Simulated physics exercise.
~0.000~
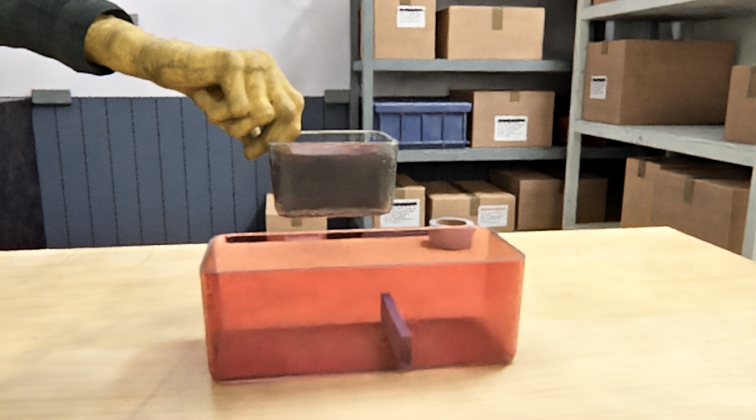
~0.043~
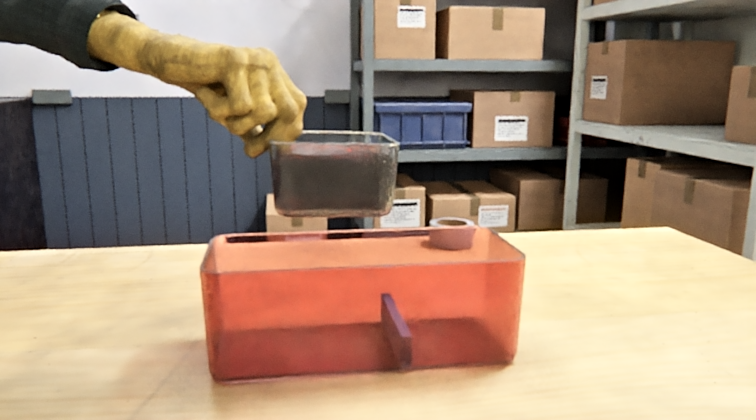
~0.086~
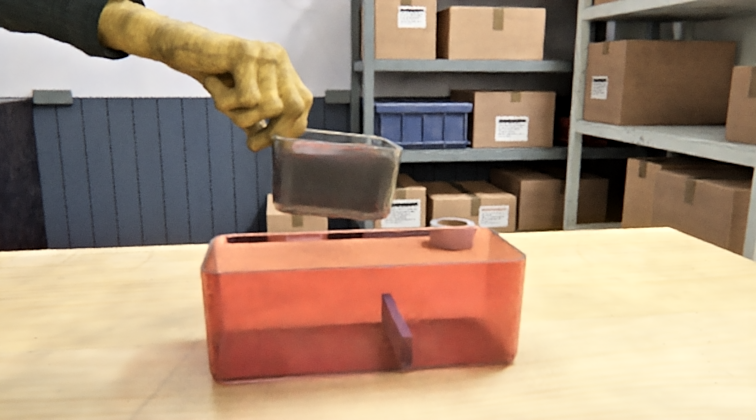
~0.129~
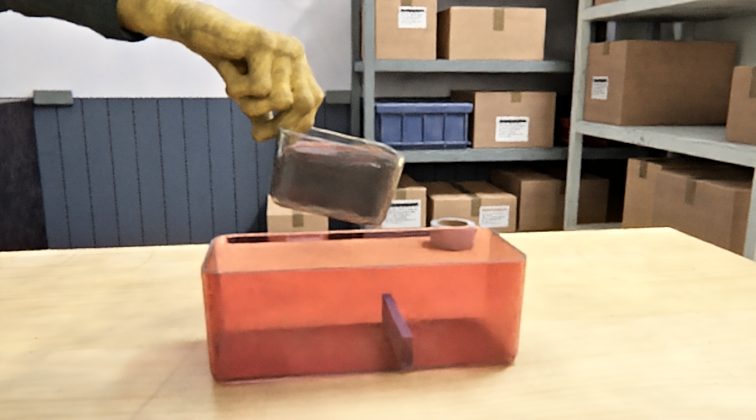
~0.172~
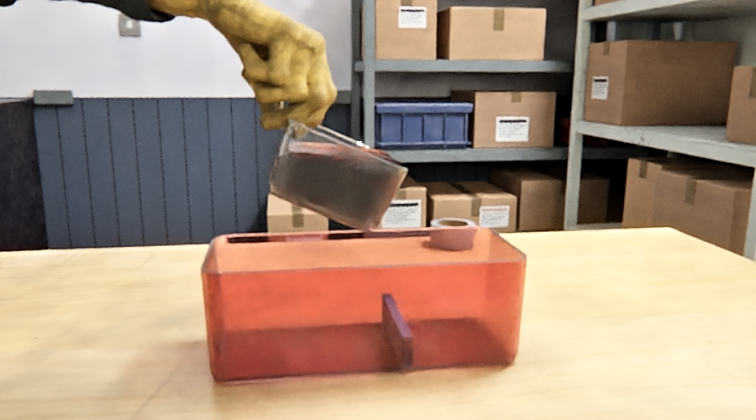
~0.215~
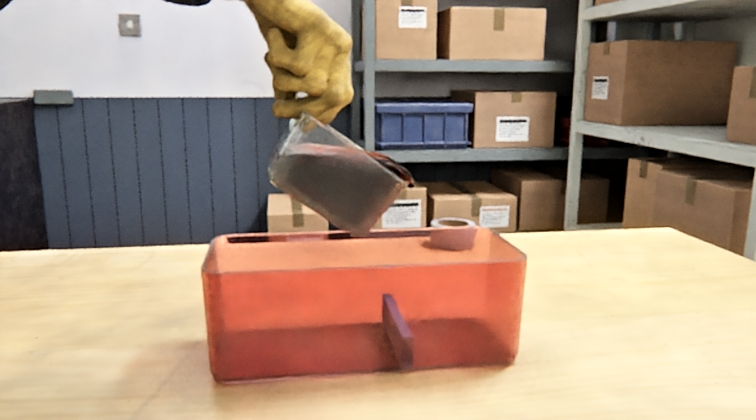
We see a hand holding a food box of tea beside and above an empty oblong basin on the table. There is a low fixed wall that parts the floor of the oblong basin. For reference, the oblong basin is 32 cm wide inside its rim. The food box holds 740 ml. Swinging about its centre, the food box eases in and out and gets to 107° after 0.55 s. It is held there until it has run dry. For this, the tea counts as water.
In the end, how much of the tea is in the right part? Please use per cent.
Roughly 56 percent is in the right part.
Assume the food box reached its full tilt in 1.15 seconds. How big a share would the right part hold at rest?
That would be about 70 in a hundred, I'd say.
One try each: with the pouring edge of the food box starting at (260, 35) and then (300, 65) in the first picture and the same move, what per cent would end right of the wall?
20 per cent first, 20 per cent second.
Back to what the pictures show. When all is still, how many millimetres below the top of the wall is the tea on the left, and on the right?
22 mm left, 8 mm right.
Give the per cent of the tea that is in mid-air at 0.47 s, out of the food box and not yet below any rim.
Roughly 20 percent.
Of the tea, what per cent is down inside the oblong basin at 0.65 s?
Roughly 80 %.
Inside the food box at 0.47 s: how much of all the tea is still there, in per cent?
Roughly 20 percent.
Then, 0.47 s in, the tilt is 101° and 19 per cent is still to pour, 3 is left of the wall and 57 right of it.
Then, 0.65 s in, the tilt is 107° and 3 per cent is still to pour, 17 is left of the wall and 62 right of it.
Then, 0.84 s in, the tilt is 107° and 0 per cent is still to pour, 21 is left of the wall and 74 right of it.
Then, 1.05 s in, the tilt is 107° and 0 per cent is still to pour, 39 is left of the wall and 56 right of it.
Finally, 40 per cent lies left of the wall, 56 right of it and 5 outside.
